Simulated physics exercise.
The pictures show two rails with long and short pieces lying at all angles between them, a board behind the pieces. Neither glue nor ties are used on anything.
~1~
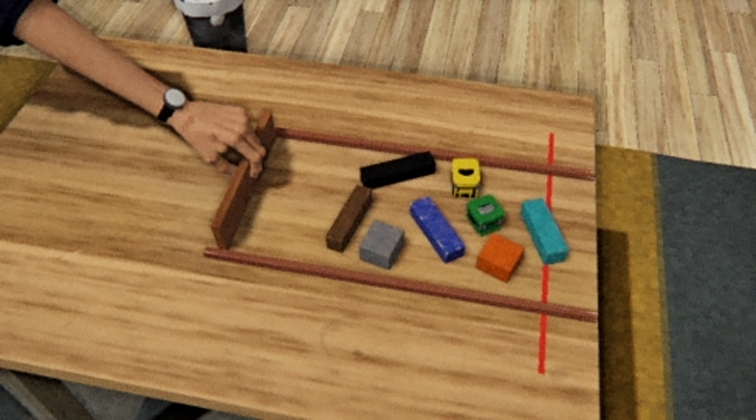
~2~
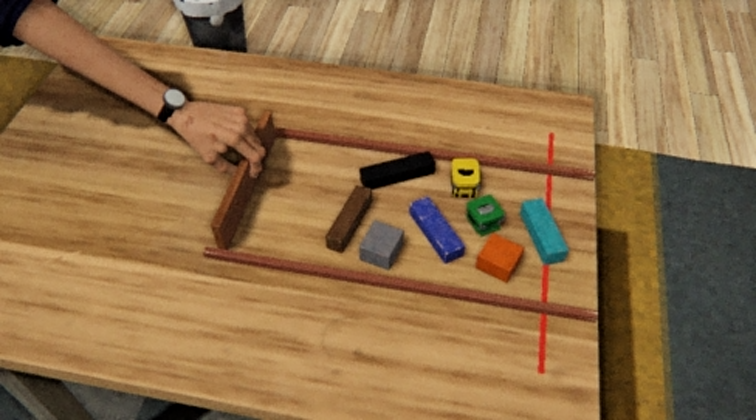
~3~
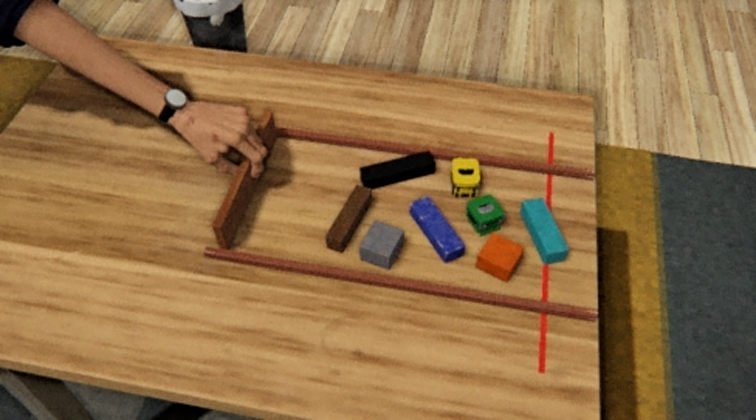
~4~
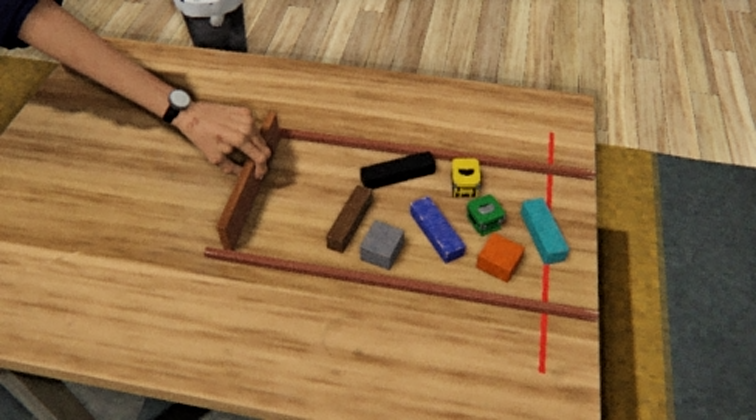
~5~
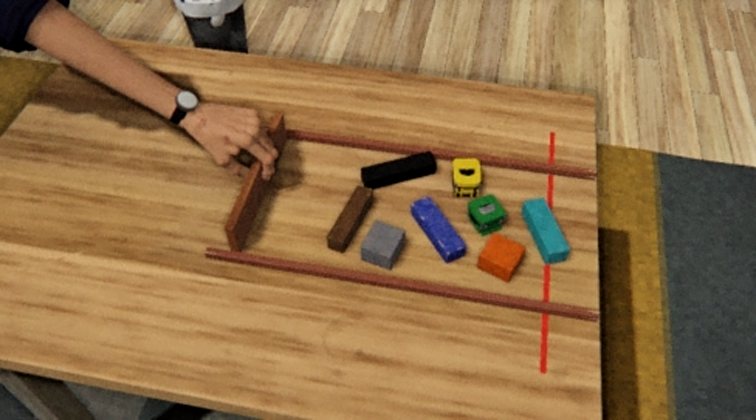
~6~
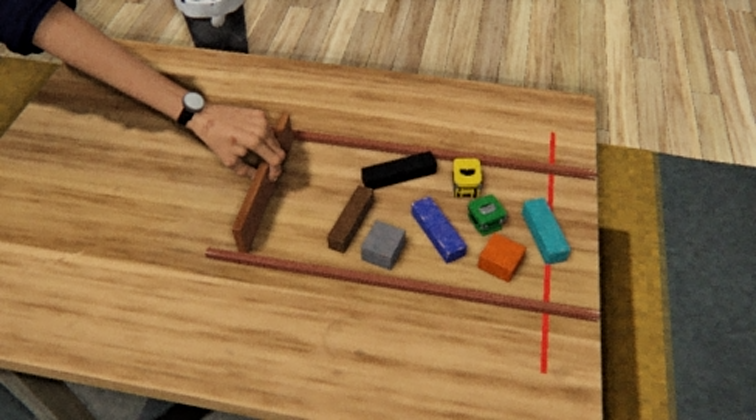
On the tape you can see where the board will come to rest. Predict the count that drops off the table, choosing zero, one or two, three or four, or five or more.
The count that drops off is three or four.
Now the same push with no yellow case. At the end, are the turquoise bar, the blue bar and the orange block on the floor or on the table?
Note: Turquoise bar is off by the end; blue bar is on by the end; orange block is off by the end.
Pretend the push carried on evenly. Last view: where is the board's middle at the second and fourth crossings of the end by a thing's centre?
Its middle is around (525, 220) and later (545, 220).
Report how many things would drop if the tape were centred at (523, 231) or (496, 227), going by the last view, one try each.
Per try: 1; 0.
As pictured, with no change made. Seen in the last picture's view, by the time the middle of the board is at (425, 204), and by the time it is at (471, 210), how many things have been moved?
7 at one spot and 8 at the other.
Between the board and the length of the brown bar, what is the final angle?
About 0°.
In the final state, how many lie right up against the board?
The number is 2.
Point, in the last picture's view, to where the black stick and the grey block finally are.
Positions - first (588, 192), then (586, 280).
Soon after, none off yet; turquoise bar at rest near (545, 231); orange block at rest near (502, 257); green case at rest near (486, 215).
Then, none off yet; turquoise bar moved a little near (556, 230); orange block moved about its own width near (531, 265); green case moved about its own width near (525, 217).
At rest, the number that fall off is three or four; fallen, yellow case, green case, orange block and turquoise bar.
